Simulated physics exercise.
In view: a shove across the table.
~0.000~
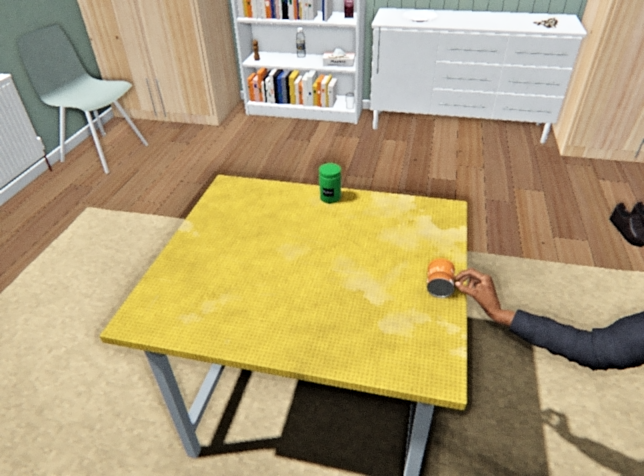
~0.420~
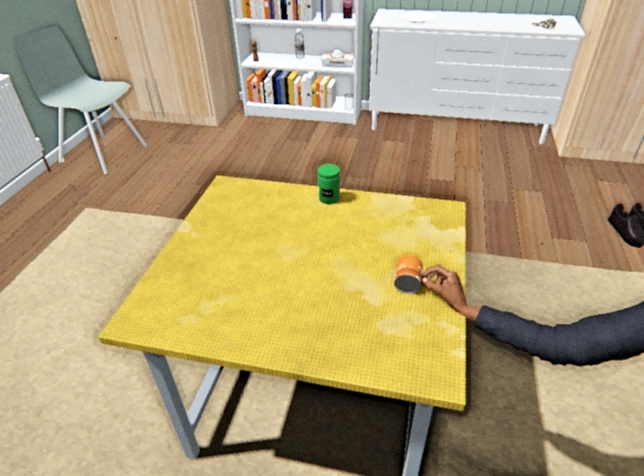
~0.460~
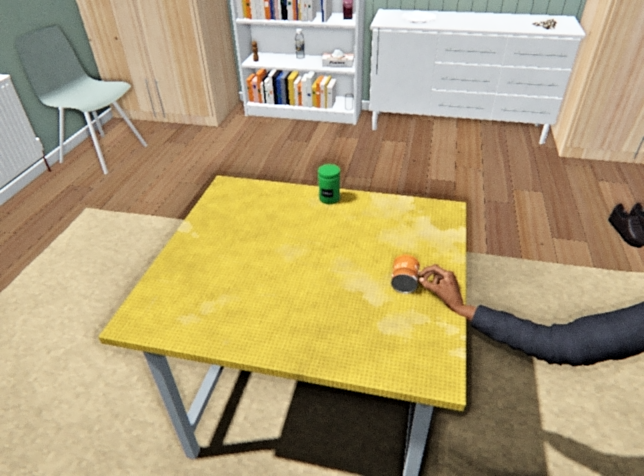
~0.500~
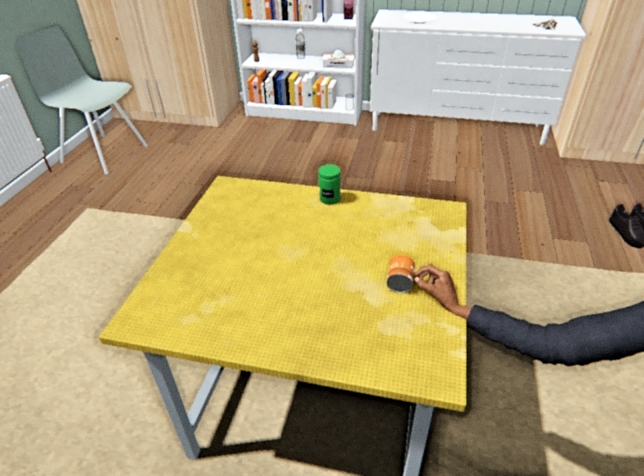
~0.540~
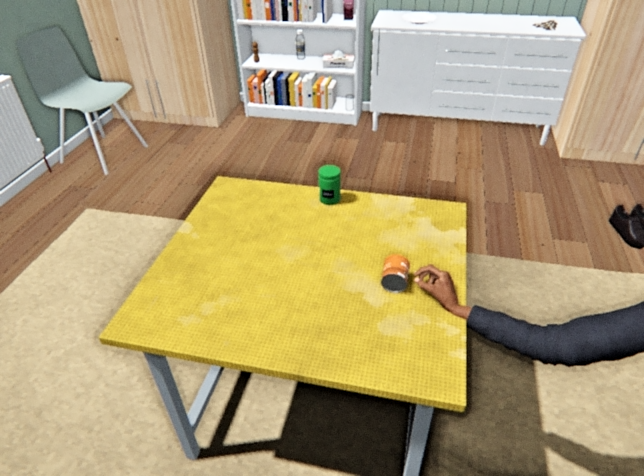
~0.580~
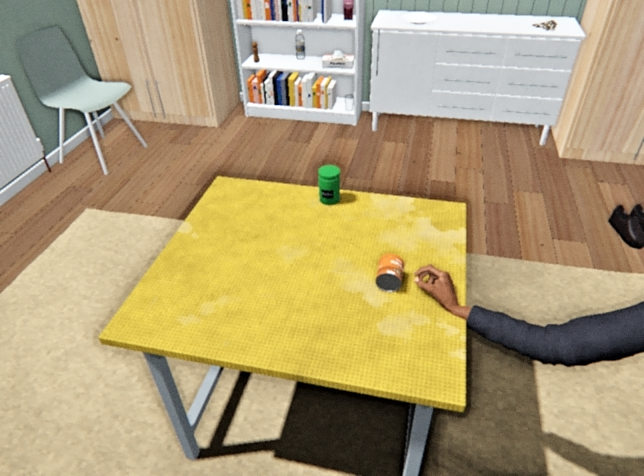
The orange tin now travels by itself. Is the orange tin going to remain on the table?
The orange tin stays on the table.
By 0.78 s, orange tin moved about its own width near (367, 270).
By 0.98 s, orange tin moved well along near (349, 267).
By 1.38 s, orange tin moved well along near (325, 264).
When it is over (2.3 s), moved from the start, orange tin. End places, in pixels of the last picture, orange tin near (318, 263).
